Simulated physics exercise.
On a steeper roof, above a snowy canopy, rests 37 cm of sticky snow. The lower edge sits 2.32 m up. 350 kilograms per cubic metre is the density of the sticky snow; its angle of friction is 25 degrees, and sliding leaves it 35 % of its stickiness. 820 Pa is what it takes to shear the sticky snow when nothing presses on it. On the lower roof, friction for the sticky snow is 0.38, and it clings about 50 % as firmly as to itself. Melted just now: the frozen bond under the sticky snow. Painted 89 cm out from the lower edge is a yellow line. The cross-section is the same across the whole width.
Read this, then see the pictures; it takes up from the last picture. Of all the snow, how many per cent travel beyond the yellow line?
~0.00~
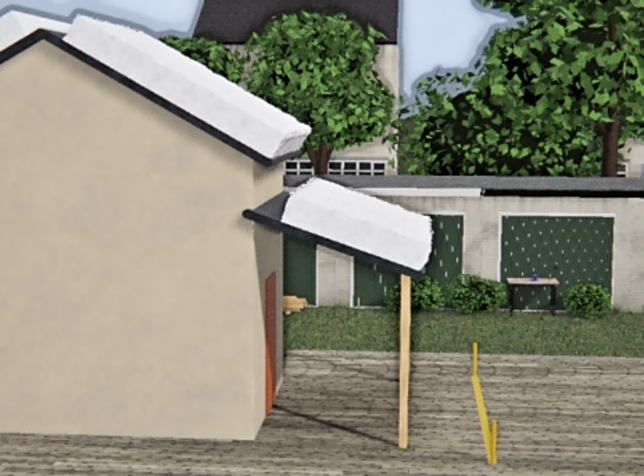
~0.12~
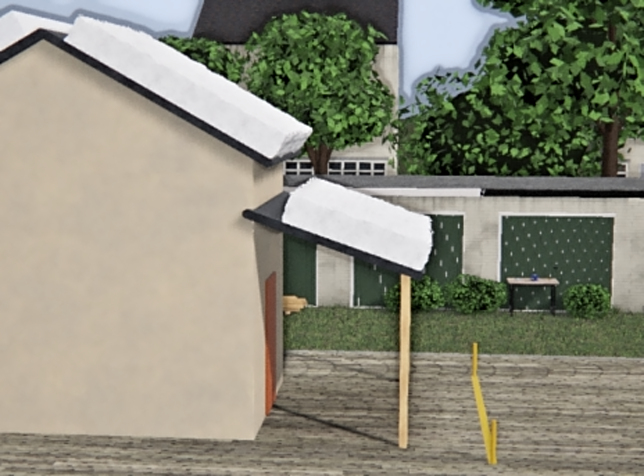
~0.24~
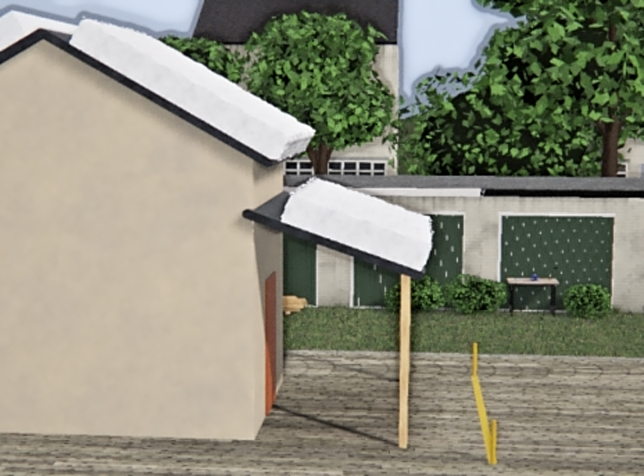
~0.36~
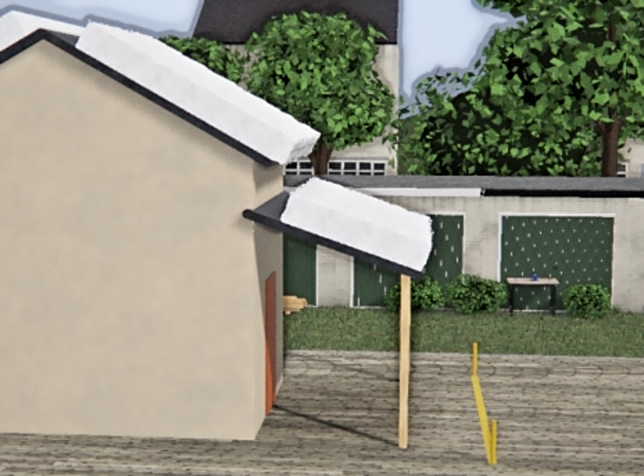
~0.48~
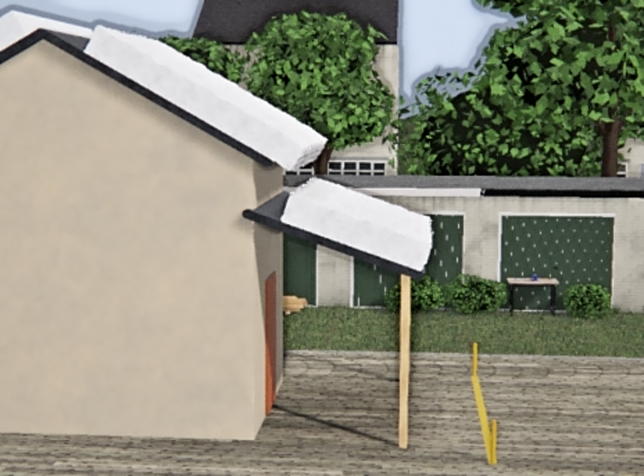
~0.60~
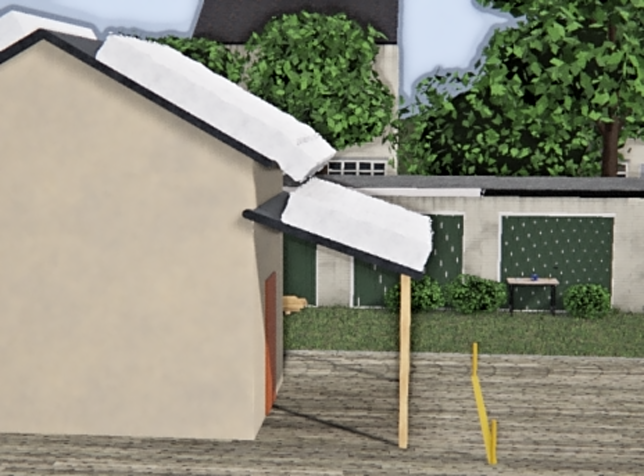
Something like 46 %.
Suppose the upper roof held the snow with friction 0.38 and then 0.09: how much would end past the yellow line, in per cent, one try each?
First some 25 %, after that some 55 %.
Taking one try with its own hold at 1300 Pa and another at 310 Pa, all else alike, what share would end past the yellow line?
Result: 30 % for the first case, 60 % for the second.
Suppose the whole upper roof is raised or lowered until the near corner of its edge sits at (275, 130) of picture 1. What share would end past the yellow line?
That would come to around 65 %.
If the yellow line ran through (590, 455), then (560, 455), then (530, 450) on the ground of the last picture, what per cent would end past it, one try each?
First try around 14 per cent, second around 25 per cent, third around 35 per cent.
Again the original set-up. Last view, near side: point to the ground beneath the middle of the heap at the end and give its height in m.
Middle near (530, 450); height roughly 0.5 m.
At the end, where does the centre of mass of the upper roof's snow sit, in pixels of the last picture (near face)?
Estimated pixel: (513, 388).
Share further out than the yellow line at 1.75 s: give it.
Roughly 0 per cent.
By 1.13 s, none is below the lower edge and 0 % is past the line.
By 1.75 s, 1 % is below the lower edge and 0 % is past the line.
By 2.38 s, 48 % is below the lower edge and 33 % is past the line.
By 3.00 s, 66 % is below the lower edge and 46 % is past the line.
By 4.90 s, at the end, 68 % is below the lower edge and 46 % is past the line.
